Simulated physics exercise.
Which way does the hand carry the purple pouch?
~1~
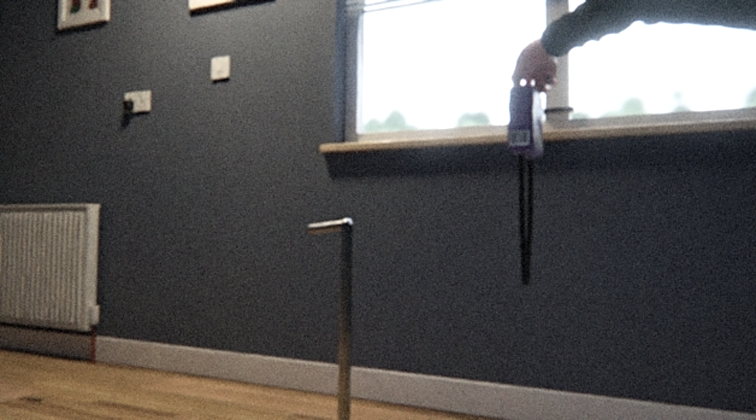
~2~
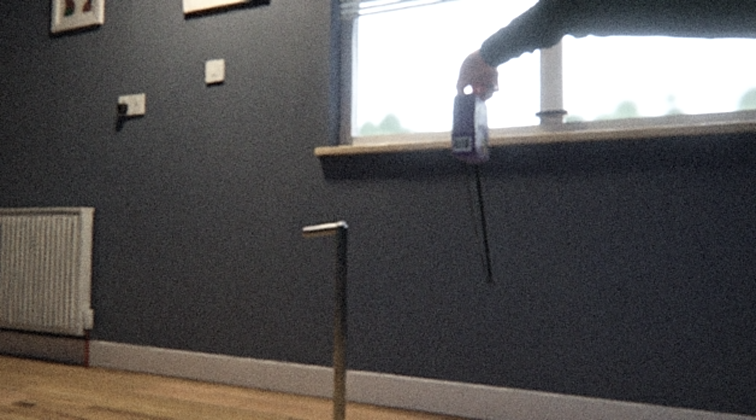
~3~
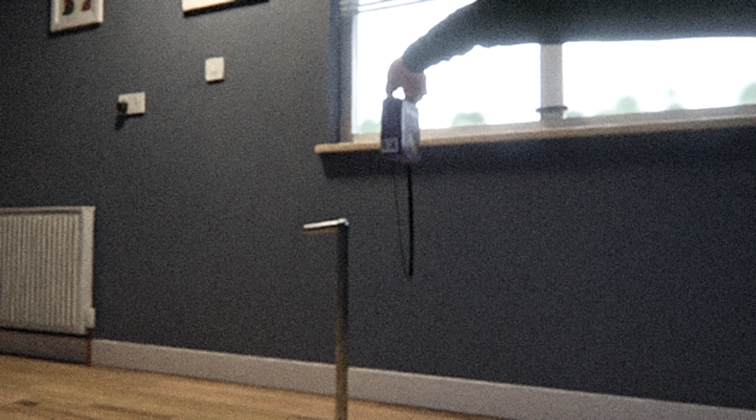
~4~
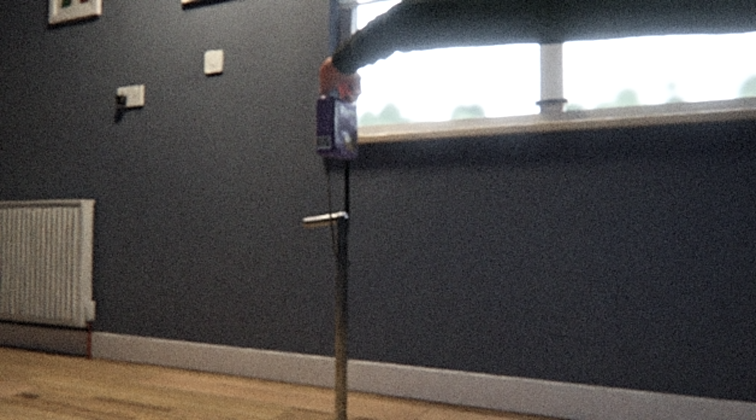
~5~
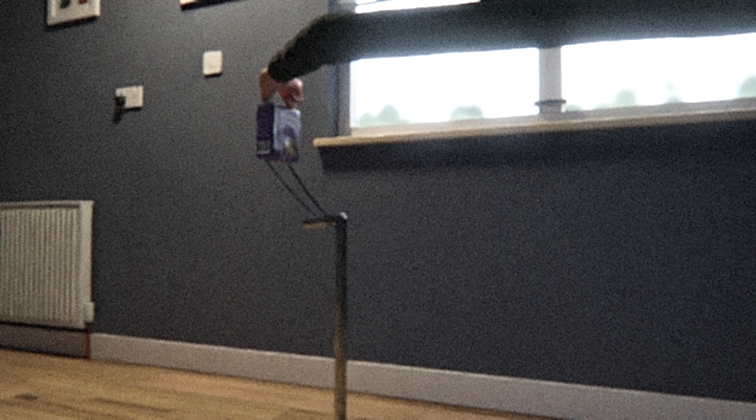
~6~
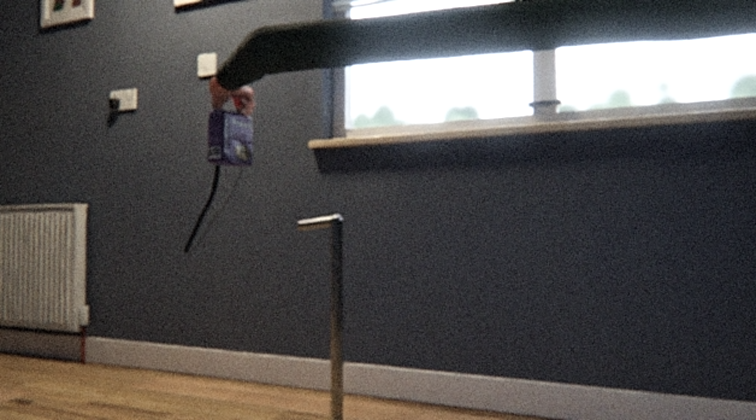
The hand carries the purple pouch to the left, from in front of the window to beyond the metal post.
